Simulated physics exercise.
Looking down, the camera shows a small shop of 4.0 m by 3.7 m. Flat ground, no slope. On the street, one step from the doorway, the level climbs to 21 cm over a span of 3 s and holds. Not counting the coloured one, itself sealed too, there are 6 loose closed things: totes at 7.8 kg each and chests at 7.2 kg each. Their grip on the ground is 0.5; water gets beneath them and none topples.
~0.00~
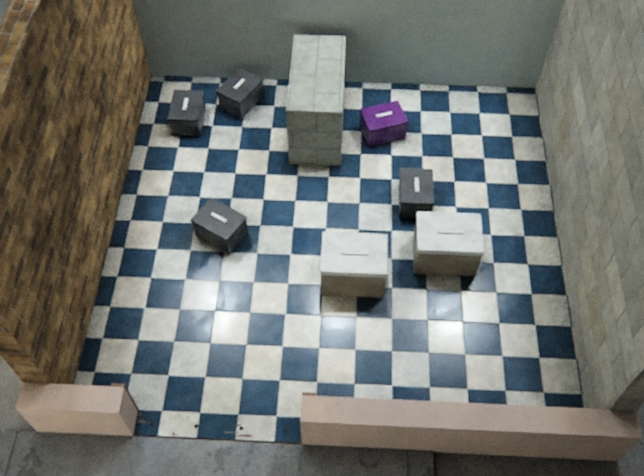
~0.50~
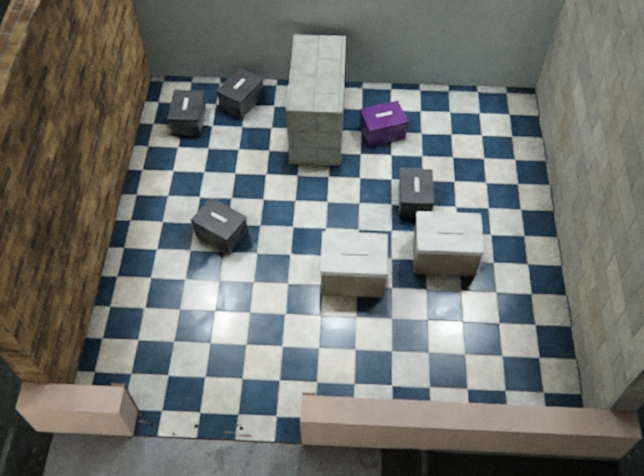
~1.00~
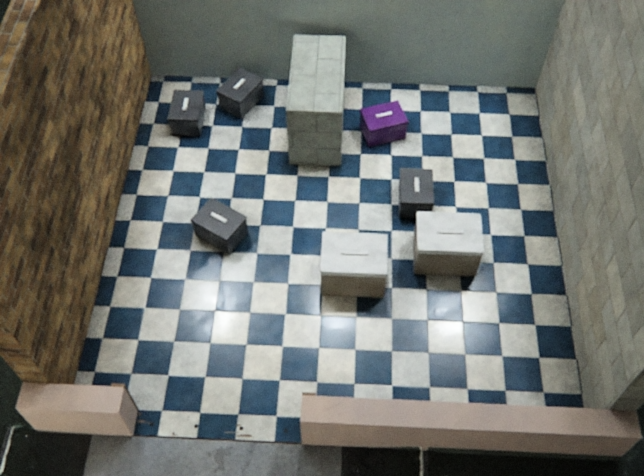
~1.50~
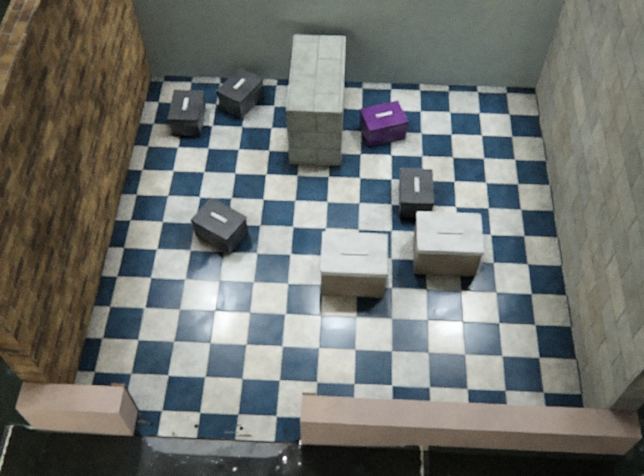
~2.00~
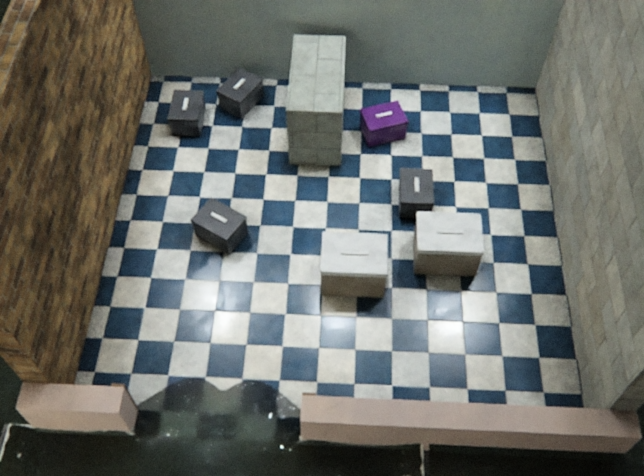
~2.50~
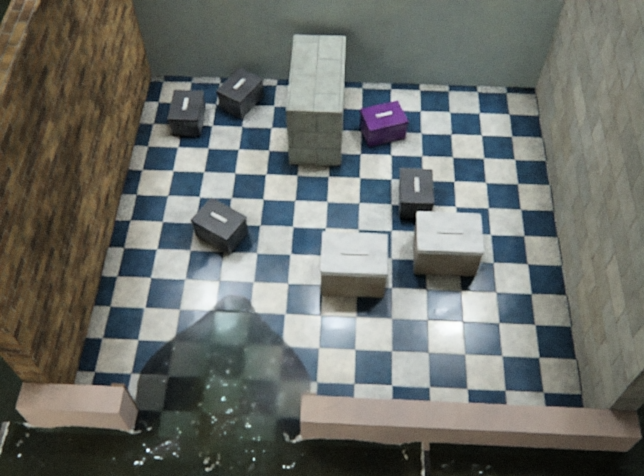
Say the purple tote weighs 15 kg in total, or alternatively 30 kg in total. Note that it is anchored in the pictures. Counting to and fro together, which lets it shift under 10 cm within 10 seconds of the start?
The one that works is the first, 15 kg.
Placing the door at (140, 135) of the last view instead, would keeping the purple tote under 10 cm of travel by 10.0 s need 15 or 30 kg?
The answer is that the lesser mass suffices.
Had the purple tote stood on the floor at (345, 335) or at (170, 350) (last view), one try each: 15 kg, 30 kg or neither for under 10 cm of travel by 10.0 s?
Taking them in turn, the lighter mass keeps it, and only the heavier mass keeps it.
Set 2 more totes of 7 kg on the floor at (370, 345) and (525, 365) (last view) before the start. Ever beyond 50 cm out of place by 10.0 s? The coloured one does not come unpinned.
The first comes out below the threshold, the second below the threshold.
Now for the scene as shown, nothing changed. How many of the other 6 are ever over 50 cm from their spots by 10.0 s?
My count gives 6.
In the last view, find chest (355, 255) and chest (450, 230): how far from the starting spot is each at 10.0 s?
In turn: 200 cm, 100 cm.
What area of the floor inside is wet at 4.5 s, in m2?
8.0 m2.
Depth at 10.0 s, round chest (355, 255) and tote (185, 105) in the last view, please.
Some 13 cm at the first, some 14 cm at the second.
After 3.5 s the purple tote would be 0 cm from its start with 15 kg and 0 cm from its start with 30 kg; 0 cm of water round it then.
After 4.5 s the purple tote would be 0 cm from its start with 15 kg and 0 cm from its start with 30 kg; 2 cm of water round it then.
After 7.0 s the purple tote would be 0 cm from its start with 15 kg and 0 cm from its start with 30 kg; 5 cm of water round it then.
After 10.0 s the purple tote would be 0 cm from its start with 15 kg and 0 cm from its start with 30 kg; 8 cm of water round it then.
